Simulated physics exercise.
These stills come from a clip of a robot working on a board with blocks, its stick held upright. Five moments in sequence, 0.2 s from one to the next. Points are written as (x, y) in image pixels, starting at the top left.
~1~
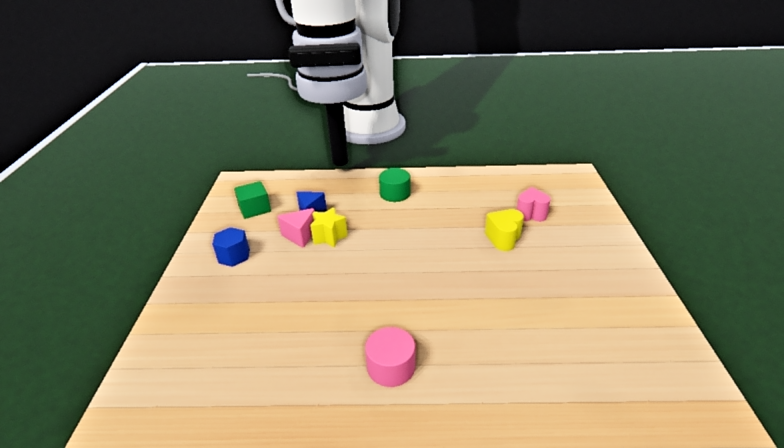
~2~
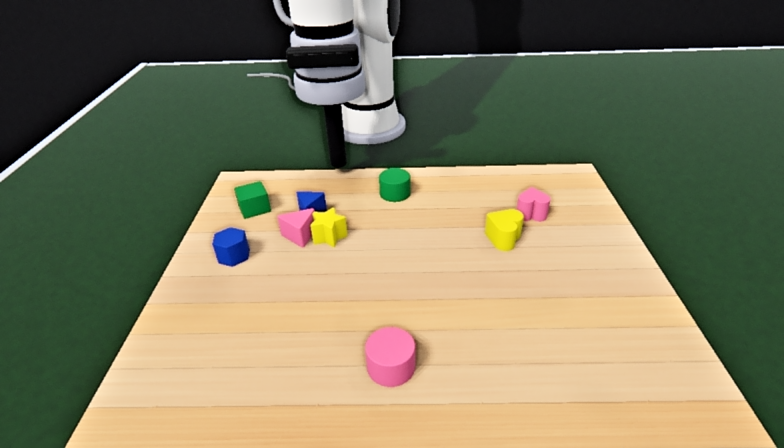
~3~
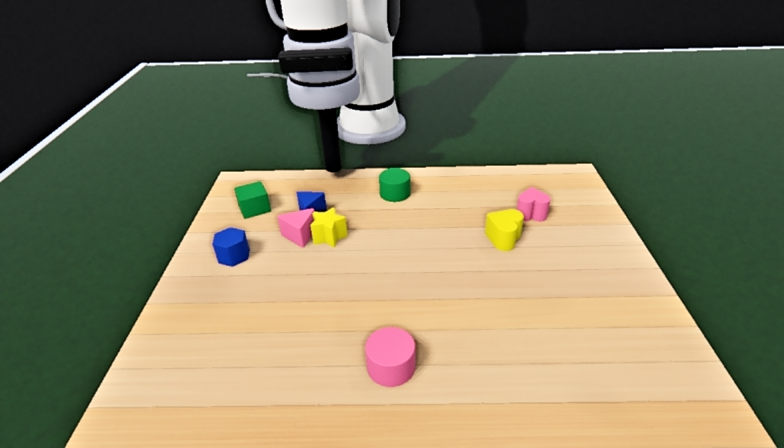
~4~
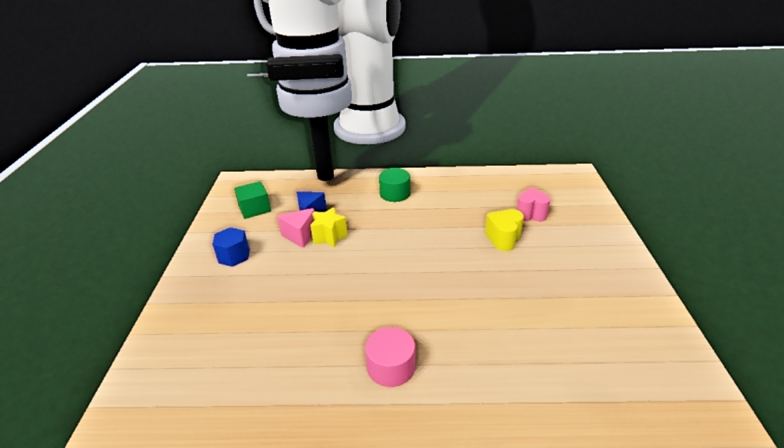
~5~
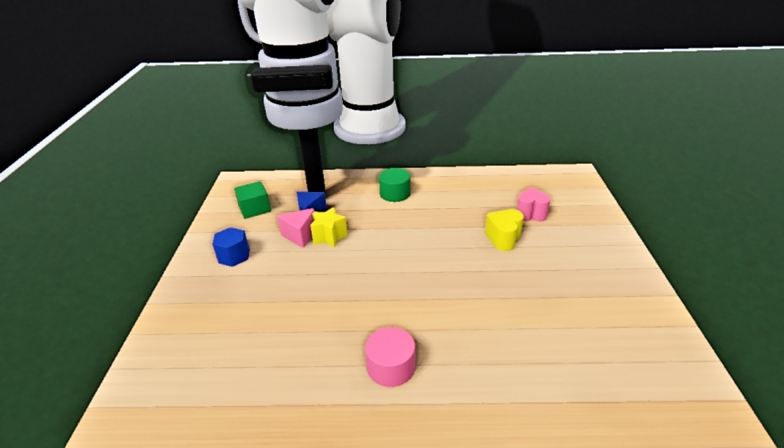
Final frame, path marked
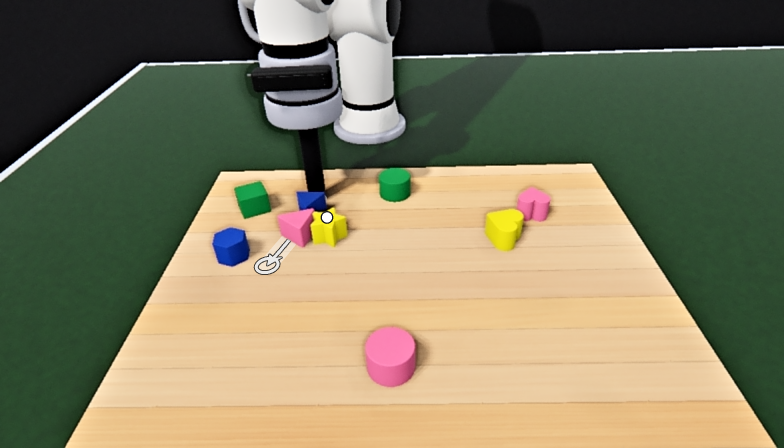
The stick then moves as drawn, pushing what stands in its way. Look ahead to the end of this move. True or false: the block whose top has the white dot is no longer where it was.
The statement is correct.
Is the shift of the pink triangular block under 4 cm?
No, it doesn't check out.
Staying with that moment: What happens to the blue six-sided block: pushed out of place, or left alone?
It keeps its spot.
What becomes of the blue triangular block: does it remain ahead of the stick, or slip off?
When the path is over, you would find the blue triangular block off to the side or behind the stick.
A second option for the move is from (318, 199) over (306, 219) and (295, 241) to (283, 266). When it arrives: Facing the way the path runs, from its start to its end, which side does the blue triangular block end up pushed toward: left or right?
Sideways, to the left.
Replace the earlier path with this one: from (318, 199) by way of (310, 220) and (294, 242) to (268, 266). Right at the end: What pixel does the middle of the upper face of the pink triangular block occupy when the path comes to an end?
When the path ends, it will be at (277, 258).
Drawn move, from (318, 199) over (297, 230) to (267, 265); the dot is on the yellow star block.
The first path, step by step. One third of the way, stick (304, 210); pink triangular block (293, 226), turned 30° clockwise; blue triangular block (303, 211), turned 25° anticlockwise; yellow star block (332, 222), turned 45° anticlockwise.
Two thirds of the way, stick (287, 232); pink triangular block (291, 239), turned 25° clockwise; blue triangular block (302, 226), turned 55° anticlockwise; yellow star block (332, 225), turned 75° anticlockwise.
At the end, stick (265, 256); blue six-sided block still; pink triangular block (287, 249), turned 25° anticlockwise; blue triangular block (301, 229), turned 70° anticlockwise; yellow star block (333, 225), turned 80° anticlockwise.
